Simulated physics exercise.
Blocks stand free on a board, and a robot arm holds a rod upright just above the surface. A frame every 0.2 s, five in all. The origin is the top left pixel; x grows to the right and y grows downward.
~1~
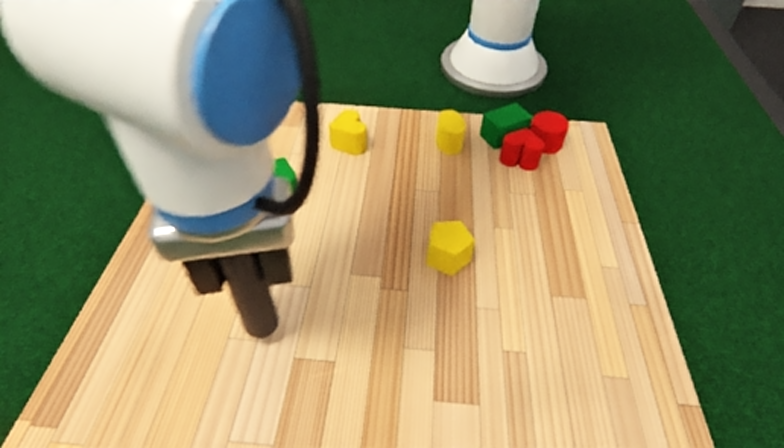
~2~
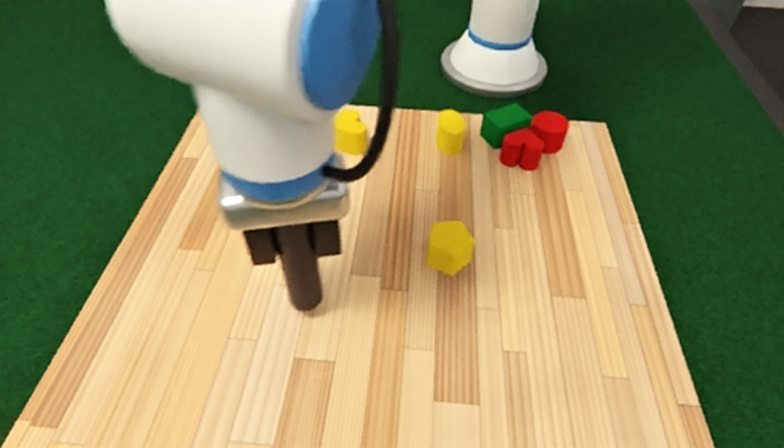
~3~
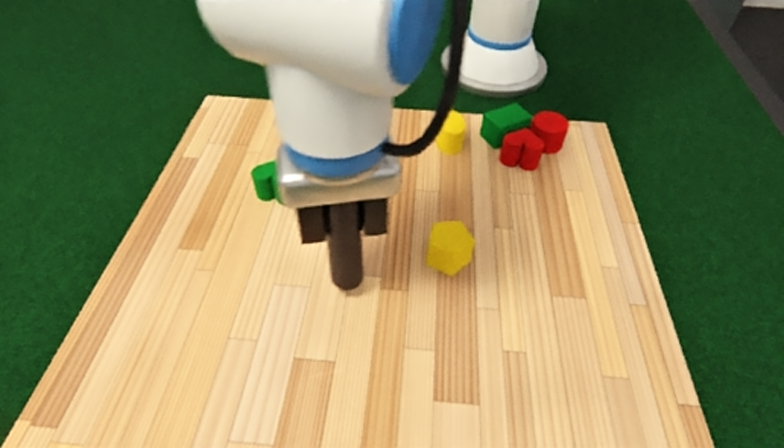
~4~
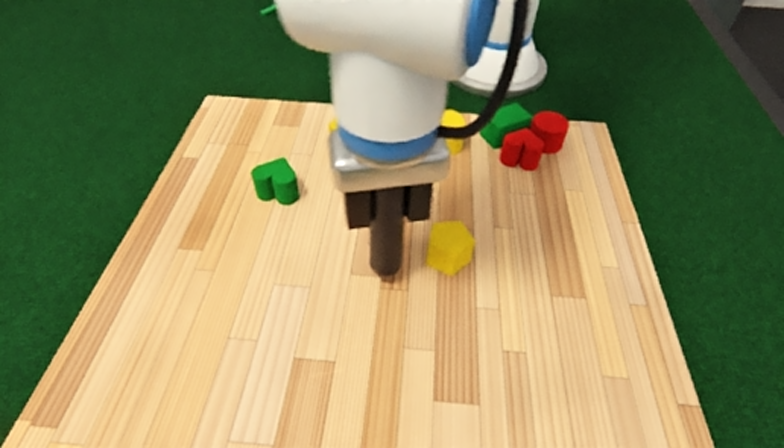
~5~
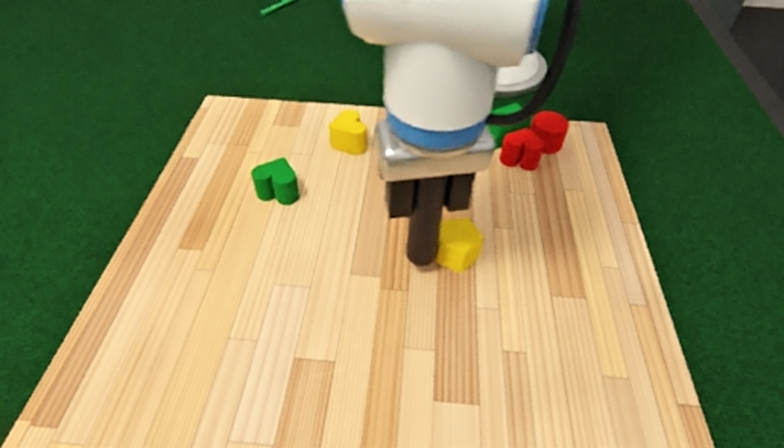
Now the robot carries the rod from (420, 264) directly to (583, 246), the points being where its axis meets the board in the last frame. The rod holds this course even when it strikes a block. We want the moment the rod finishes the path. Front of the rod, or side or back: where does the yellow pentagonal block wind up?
At the end of the path, the rod has already lost the yellow pentagonal block, which lies beside or behind it.
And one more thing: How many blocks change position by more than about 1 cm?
Going by the path, one block will move.
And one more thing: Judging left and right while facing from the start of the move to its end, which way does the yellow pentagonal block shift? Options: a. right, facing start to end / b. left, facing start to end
My pick is b.
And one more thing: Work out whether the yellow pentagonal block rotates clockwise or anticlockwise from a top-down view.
Spin direction: Counter-clockwise.
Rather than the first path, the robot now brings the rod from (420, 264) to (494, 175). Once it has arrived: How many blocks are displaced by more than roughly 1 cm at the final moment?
Count: 1.
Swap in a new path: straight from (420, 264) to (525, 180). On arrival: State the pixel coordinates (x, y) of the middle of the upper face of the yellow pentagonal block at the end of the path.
Its top centre is at about (511, 216).
The first path, step by step. One third of the way, rod (479, 248); yellow pentagonal block (503, 216), turned 45° anticlockwise.
Two thirds of the way, rod (533, 242); yellow pentagonal block (524, 204), turned 110° anticlockwise.
At the end, rod (587, 237); yellow pentagonal block (524, 204), turned 110° anticlockwise.
